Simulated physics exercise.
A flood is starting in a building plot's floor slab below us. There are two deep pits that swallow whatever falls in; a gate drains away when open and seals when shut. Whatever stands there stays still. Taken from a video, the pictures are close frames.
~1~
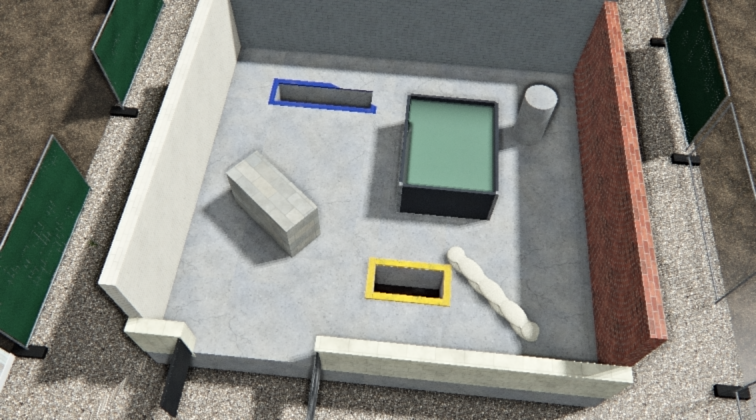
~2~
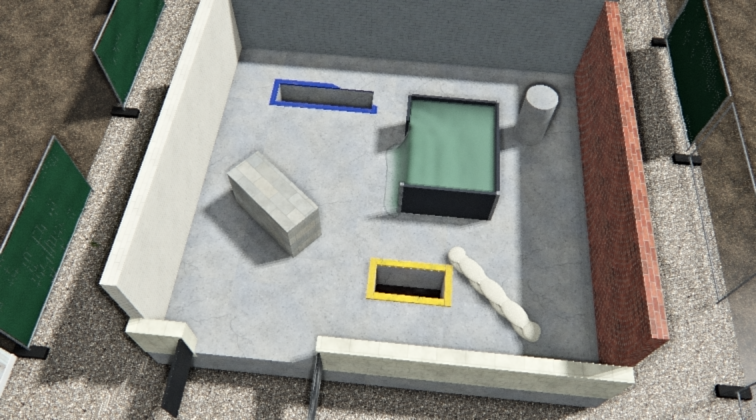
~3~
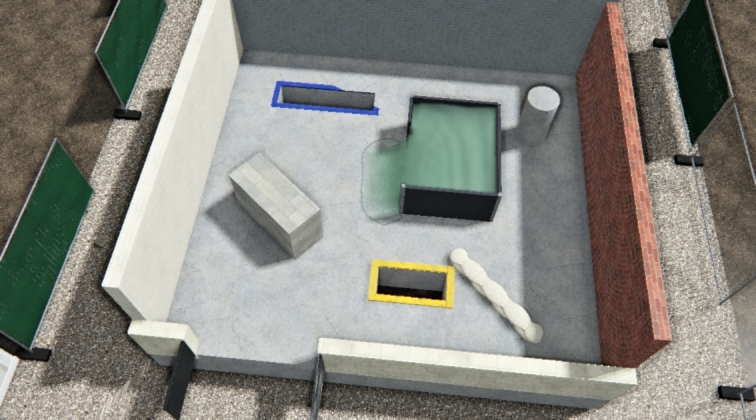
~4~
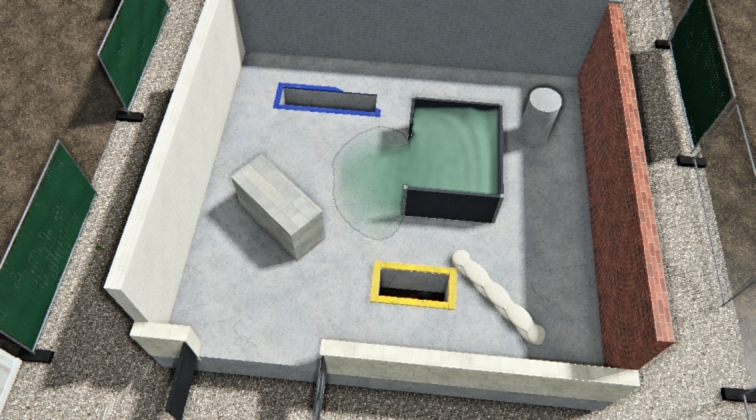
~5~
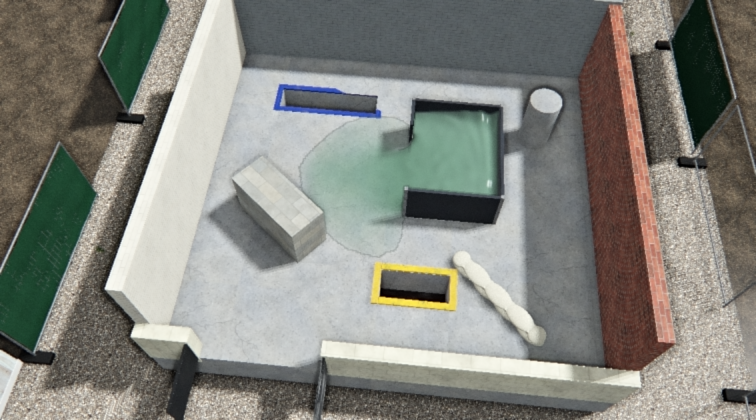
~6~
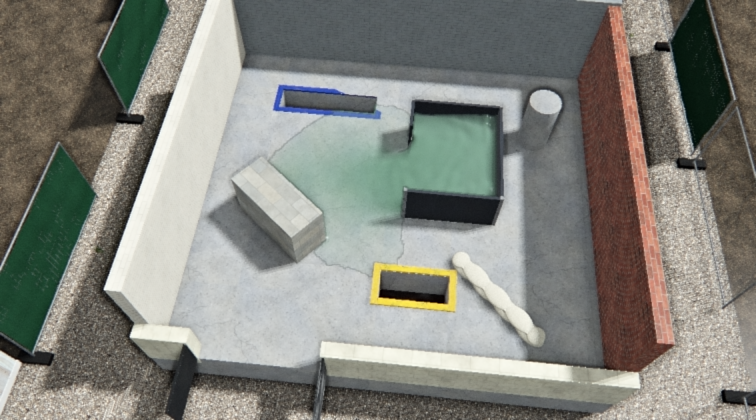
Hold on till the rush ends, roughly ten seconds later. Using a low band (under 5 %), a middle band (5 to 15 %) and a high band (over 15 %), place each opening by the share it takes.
The gate is in the high band; the yellow pit is in the low band; the blue pit is in the high band.
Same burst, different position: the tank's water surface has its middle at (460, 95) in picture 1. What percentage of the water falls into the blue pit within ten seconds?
I'd put the blue pit at 35 % of the whole.
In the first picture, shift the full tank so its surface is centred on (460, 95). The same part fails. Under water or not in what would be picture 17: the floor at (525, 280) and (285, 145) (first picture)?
Reading them in sequence: High and dry, followed by drenched.
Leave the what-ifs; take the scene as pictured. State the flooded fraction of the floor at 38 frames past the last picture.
My estimate is near 70 per cent.
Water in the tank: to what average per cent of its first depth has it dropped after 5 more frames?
It works out to roughly 50 percent.
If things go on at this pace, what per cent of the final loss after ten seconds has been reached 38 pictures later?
Near 60 in a hundred.
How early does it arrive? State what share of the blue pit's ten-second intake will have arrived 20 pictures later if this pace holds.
Around 20 percent.
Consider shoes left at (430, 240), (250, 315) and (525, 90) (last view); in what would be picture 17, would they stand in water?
Spared, soaked, spared.
A moment on, water covers 25 % of the floor; the gate 0 %, the yellow pit 0 %, the blue pit 1 %.
Next, water covers 35 % of the floor; the gate 1 %, the yellow pit 0 %, the blue pit 3 %.
Then, water covers 50 % of the floor; the gate 6 %, the yellow pit 0 %, the blue pit 5 %.
Later, water covers 70 % of the floor; the gate 13 %, the yellow pit 0 %, the blue pit 17 %.
In the end, water covers 85 % of the floor; the gate 22 %, the yellow pit 0 %, the blue pit 28 %.
